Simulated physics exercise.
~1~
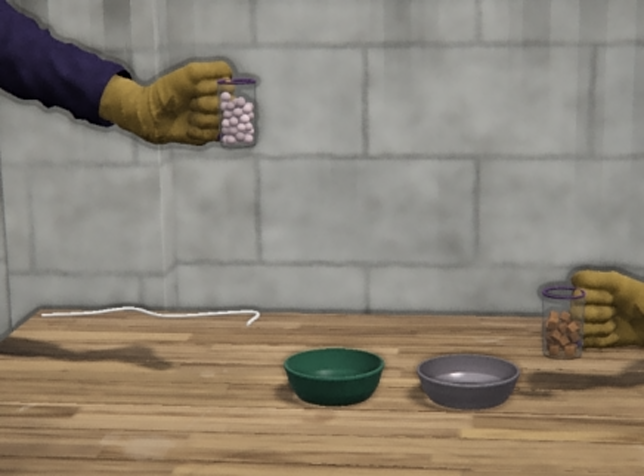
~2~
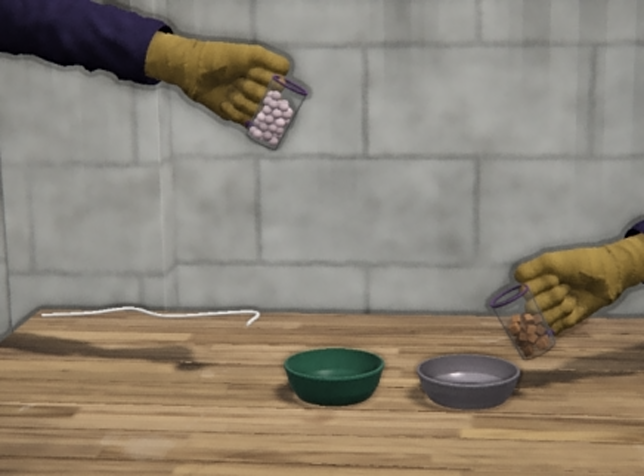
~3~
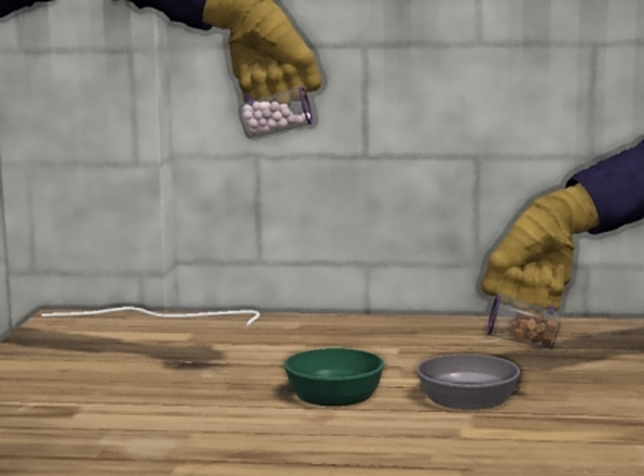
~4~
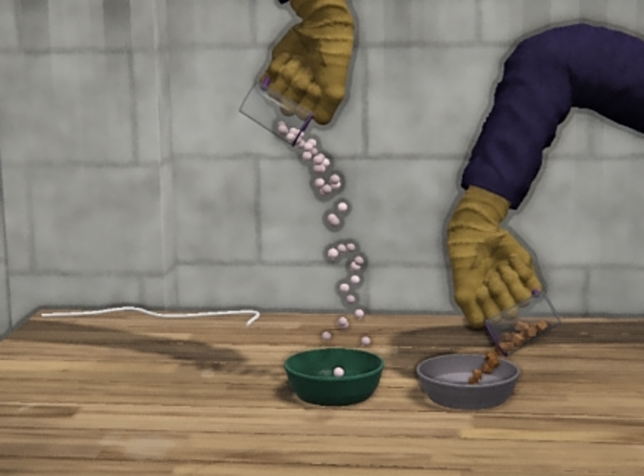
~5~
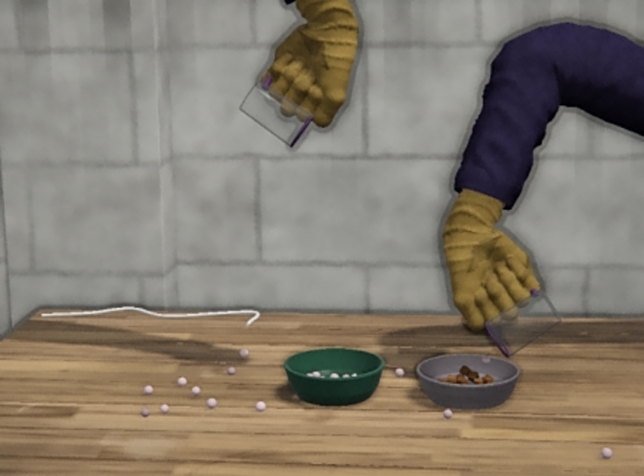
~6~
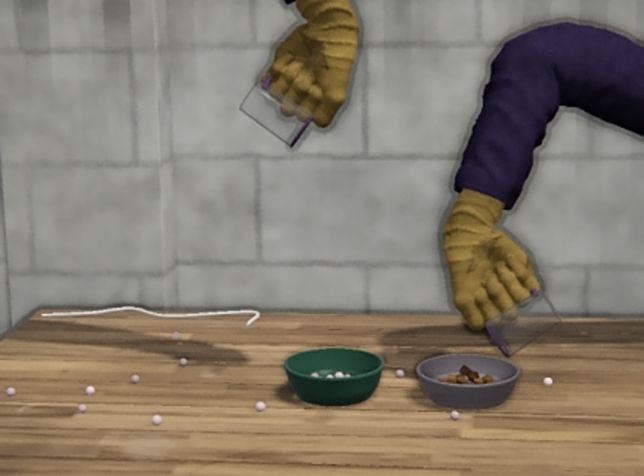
In the video, two gloved hands tip clear cups over a green bowl and a gray bowl; pale beads fall from high on the left, some scattering across the wooden table, while brown pieces poured from lower on the right all settle in the gray bowl.
